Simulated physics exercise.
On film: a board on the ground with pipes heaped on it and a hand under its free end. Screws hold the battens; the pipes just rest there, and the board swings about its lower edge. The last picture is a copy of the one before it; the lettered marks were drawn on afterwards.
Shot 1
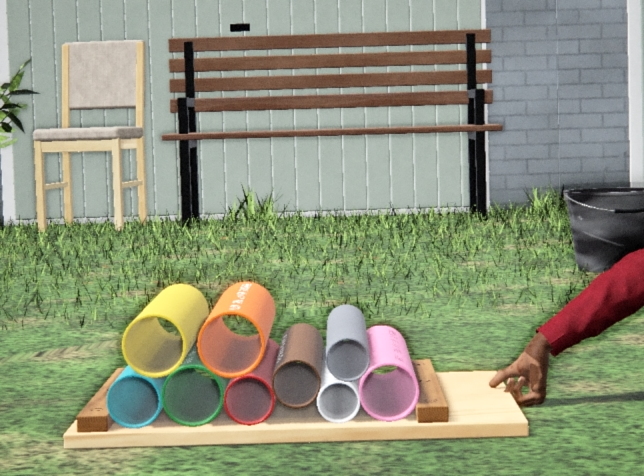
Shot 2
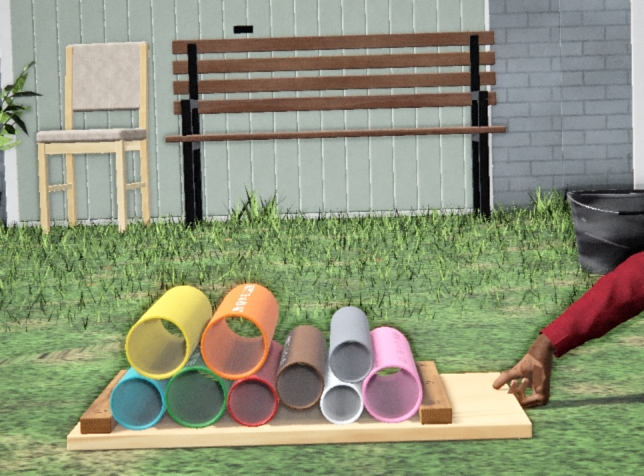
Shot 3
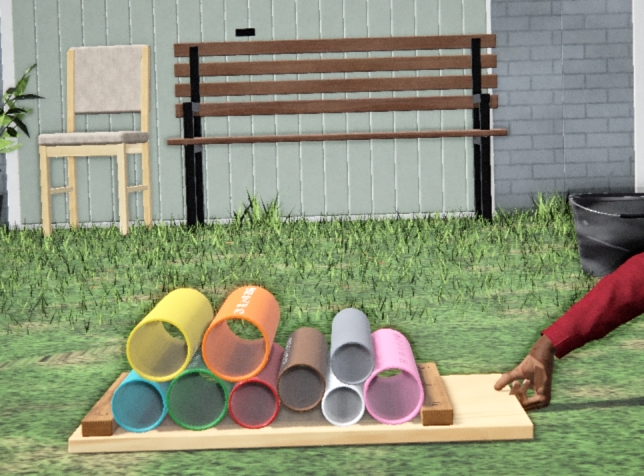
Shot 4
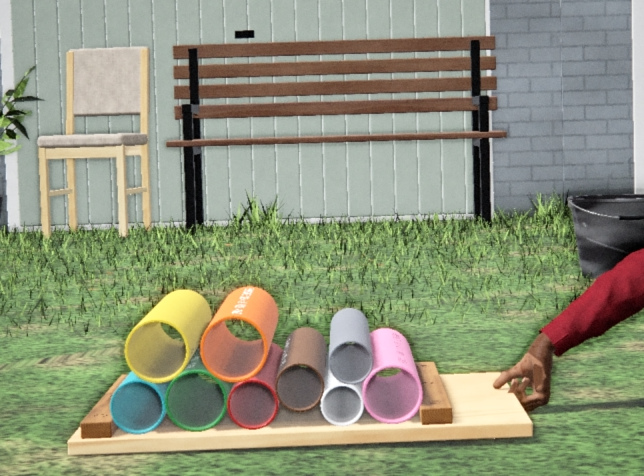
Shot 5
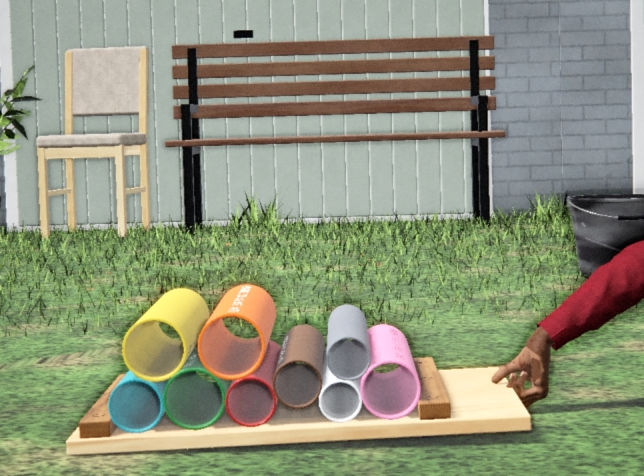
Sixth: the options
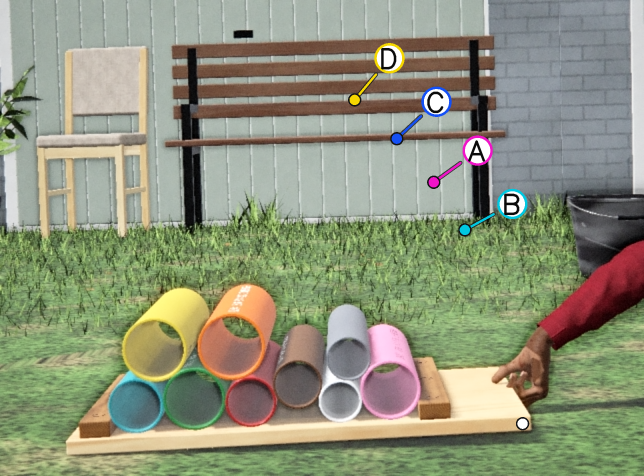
On the grass, a hand holds the end of a board of stacked coloured pipes, barely moving.
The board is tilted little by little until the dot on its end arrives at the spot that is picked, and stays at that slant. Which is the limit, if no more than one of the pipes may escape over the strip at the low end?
Stop at A.
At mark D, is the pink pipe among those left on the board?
The pink pipe: Yes.
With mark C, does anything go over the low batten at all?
Yes.
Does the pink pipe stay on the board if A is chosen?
The pink pipe: Yes.
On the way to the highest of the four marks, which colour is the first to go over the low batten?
It is the yellow one.
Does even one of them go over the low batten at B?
Yes.
On the marked copy, A at (434, 182); B at (465, 230); C at (397, 139); D at (355, 100); the white dot at (523, 424).
Taking A. A third of the way, board at 19°.
Two thirds of the way, board at 34°.
When it is over, board at 34°, one over the low batten (yellow).
As for the rest, B one over the low batten (yellow); C seven over the low batten; D seven over the low batten.
